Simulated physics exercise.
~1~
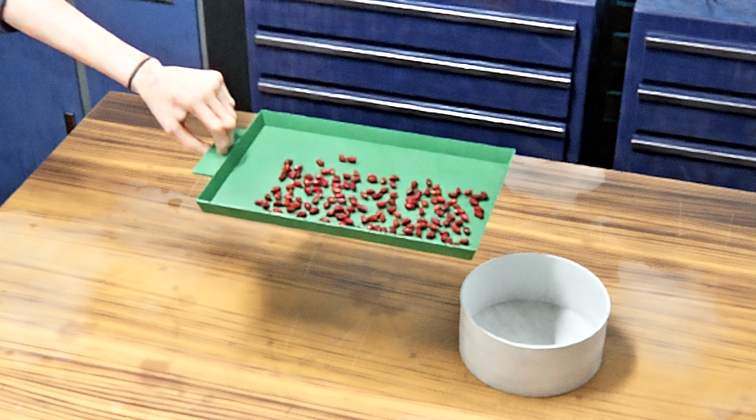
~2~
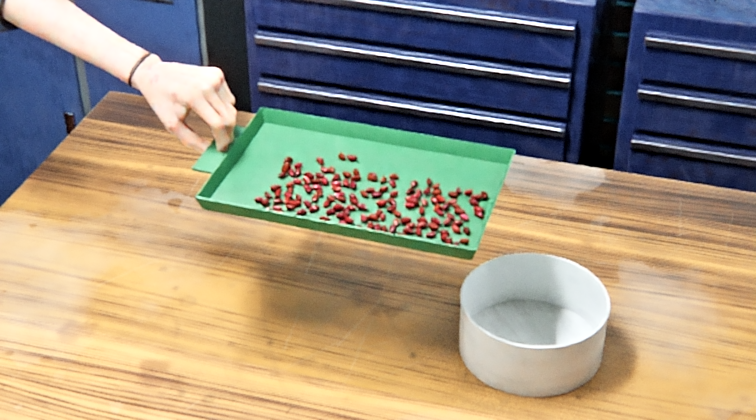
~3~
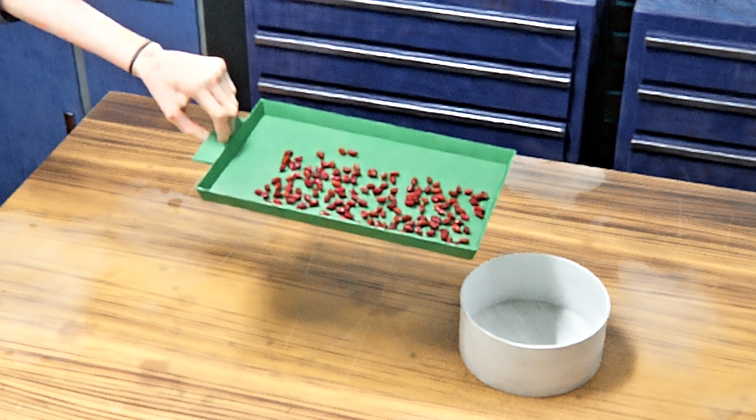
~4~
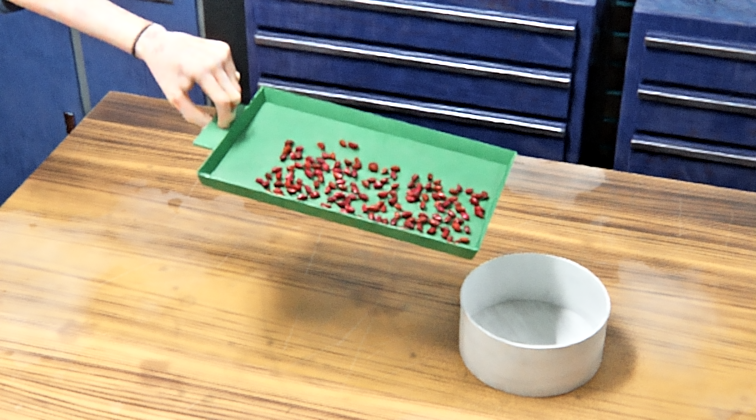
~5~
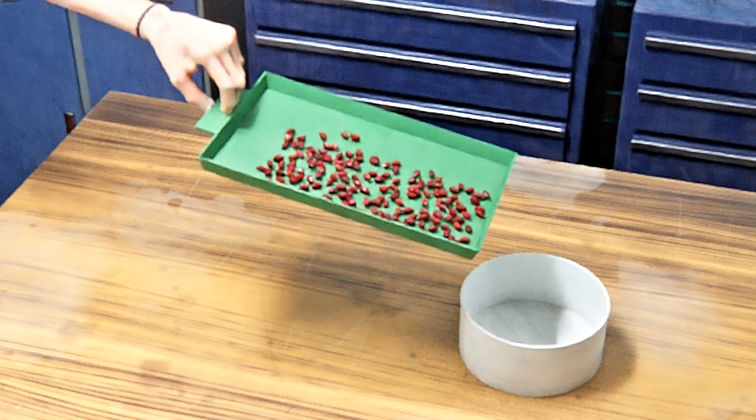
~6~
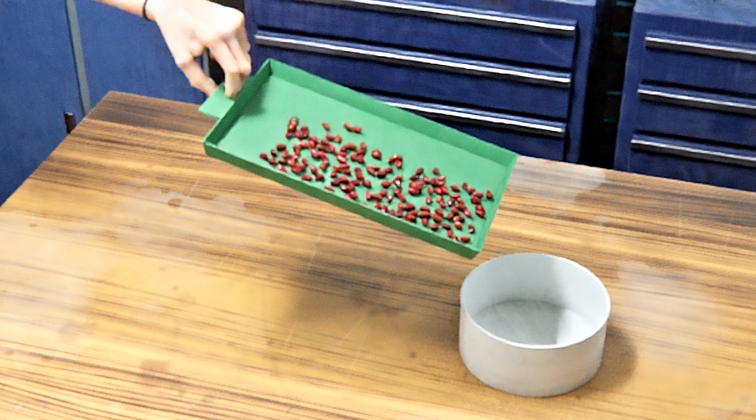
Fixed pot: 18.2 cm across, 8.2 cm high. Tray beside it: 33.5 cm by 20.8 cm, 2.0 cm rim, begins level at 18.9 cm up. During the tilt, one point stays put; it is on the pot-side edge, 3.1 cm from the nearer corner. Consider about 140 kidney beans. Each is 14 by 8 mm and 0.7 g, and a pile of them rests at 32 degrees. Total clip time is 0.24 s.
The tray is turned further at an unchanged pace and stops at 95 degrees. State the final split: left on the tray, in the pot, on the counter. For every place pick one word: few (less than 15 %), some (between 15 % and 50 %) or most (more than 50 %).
Left on the tray gets few, pot gets most, counter gets some.
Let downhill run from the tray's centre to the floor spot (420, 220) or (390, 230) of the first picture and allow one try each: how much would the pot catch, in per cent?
I'd put it at about 40 per cent for the first tilt and about 0 per cent for the second.
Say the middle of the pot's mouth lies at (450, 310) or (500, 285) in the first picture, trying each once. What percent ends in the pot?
The shares would be near 25 and 80 per cent respectively.
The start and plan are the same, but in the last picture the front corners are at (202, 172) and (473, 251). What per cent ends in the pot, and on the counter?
Final per cent - pot 5, counter 95.
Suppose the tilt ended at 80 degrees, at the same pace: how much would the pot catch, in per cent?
Pot share: About 55 per cent.
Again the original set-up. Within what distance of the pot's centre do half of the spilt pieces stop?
About 18 cm from the centre.
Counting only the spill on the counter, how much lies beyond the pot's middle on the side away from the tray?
About 50 percent of the spill.
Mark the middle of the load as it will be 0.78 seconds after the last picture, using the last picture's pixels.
Near (498, 213).
Then, 0.47 s after the last picture, tilt 53 degrees; the tray holds 100 %, the pot 0 %.
Then, 0.78 s after the last picture, tilt 78 degrees; the tray holds 60 %, the pot 20 %.
Then, 1.20 s after the last picture, tilt 95 degrees; the tray holds 0 %, the pot 65 %.
In the end, tray 0 %, pot 75 %, counter 25 %.
